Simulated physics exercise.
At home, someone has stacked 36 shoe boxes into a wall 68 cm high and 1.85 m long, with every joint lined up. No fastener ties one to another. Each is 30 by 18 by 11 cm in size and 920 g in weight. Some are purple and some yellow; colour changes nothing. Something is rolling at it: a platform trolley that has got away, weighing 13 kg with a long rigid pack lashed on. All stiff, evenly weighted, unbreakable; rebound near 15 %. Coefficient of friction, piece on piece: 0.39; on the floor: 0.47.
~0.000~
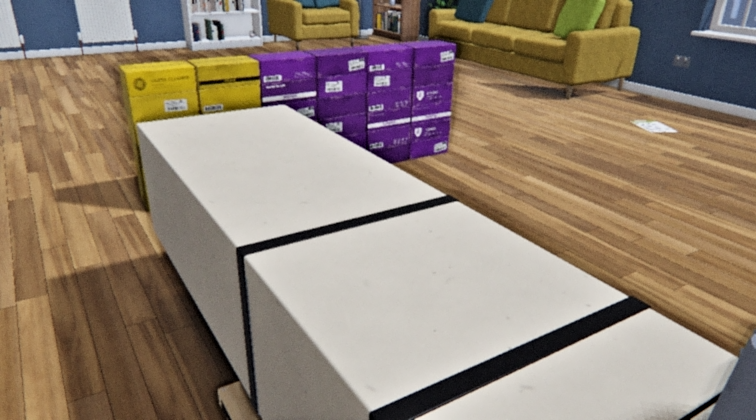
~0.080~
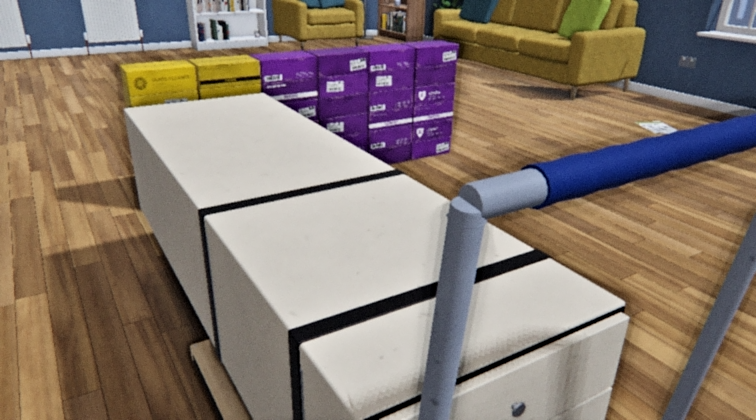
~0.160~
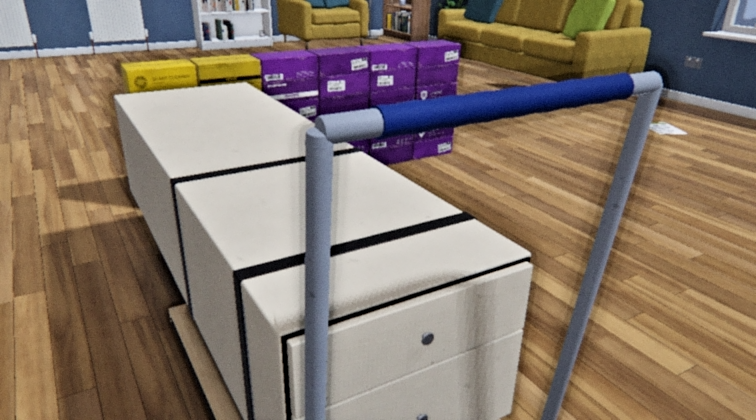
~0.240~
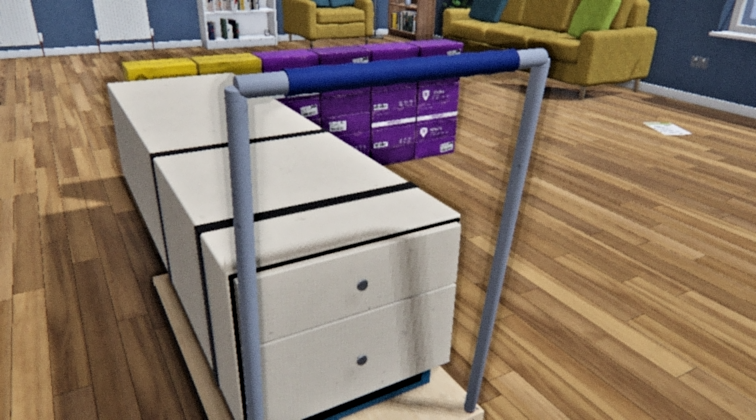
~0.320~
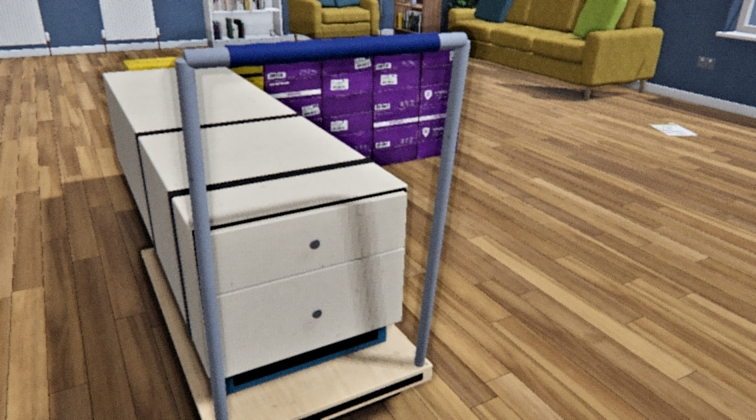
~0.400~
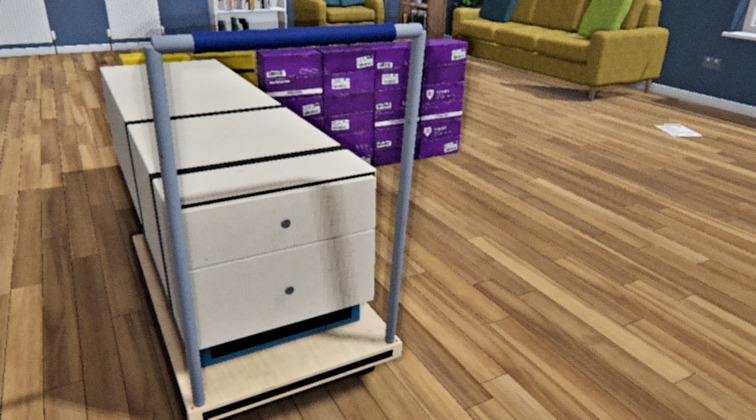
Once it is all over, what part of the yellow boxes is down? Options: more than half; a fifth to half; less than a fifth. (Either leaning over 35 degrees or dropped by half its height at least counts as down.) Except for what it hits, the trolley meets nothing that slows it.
More than half.
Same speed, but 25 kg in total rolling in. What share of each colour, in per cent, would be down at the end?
Yellow 80, purple 0 %.
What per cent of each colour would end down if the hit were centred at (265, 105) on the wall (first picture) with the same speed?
Down at the end: Yellow 40 percent, purple 20 percent.
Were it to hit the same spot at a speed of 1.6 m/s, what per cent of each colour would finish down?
You'd end up with yellow at 80 per cent down and purple at 0 per cent.
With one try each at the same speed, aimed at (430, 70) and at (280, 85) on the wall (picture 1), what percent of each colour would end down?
Down by colour - yellow: 0%, then 20%; purple: 30%, then 30%.
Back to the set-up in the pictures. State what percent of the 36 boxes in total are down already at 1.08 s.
20 per cent at that moment.
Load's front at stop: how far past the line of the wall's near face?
115 cm past it.
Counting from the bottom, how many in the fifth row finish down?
It's 2 in that row.
After 0.58 s, load 37 cm past the wall's line, still rolling; 8 of the 12 yellow boxes down (8 of 36 in all colours); top yellow box leaning 35°, 11 cm lower.
After 1.08 s, load 97 cm past the wall's line, still rolling; 8 of the 12 yellow boxes down (8 of 36 in all colours); top yellow box leaning 63°, 45 cm lower.
At rest (2.9 s), load 1.15 m past the wall's line, stopped; 9 of the 12 yellow boxes down (9 of 36 in all colours); top yellow box 56 cm lower; top purple box unmoved. That is 75 per cent. As the last picture would show them, middles, top yellow box near (179, 105), top purple box near (392, 55).
